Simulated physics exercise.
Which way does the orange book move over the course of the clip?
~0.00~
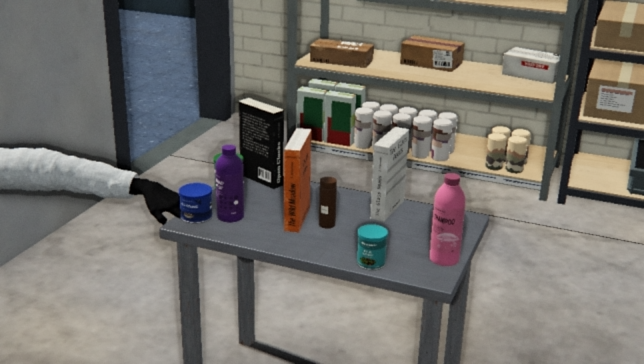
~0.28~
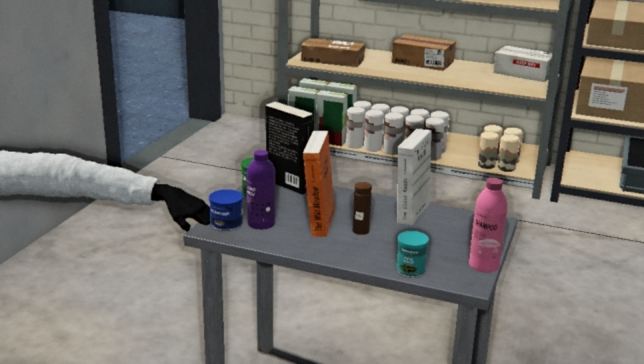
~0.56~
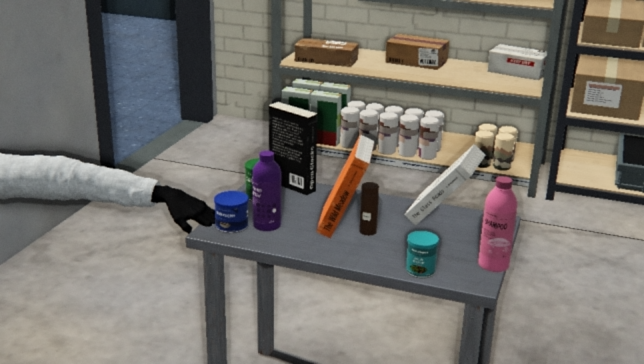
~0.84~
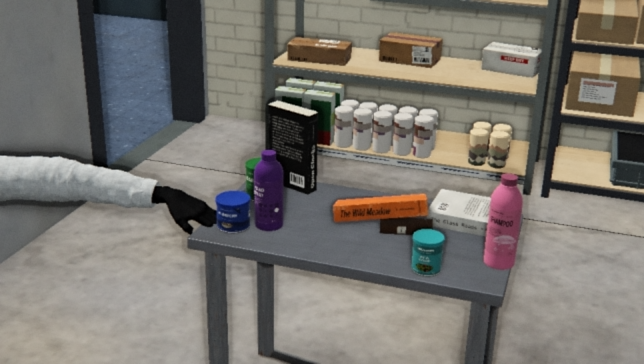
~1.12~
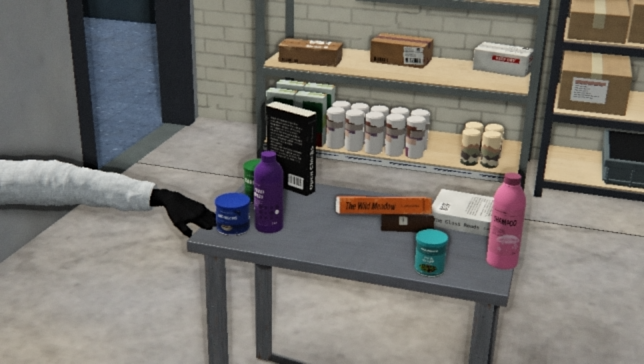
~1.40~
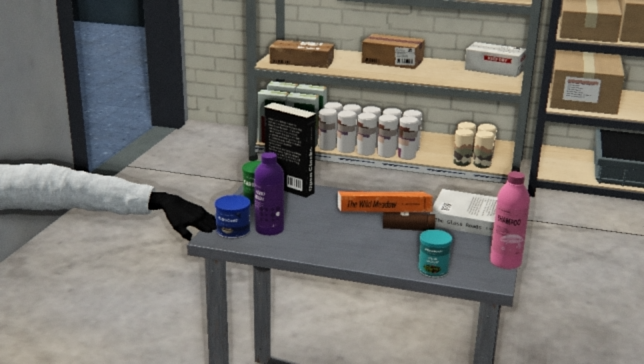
The orange book moves to the right, shifting along with the table and then toppling onto its side.
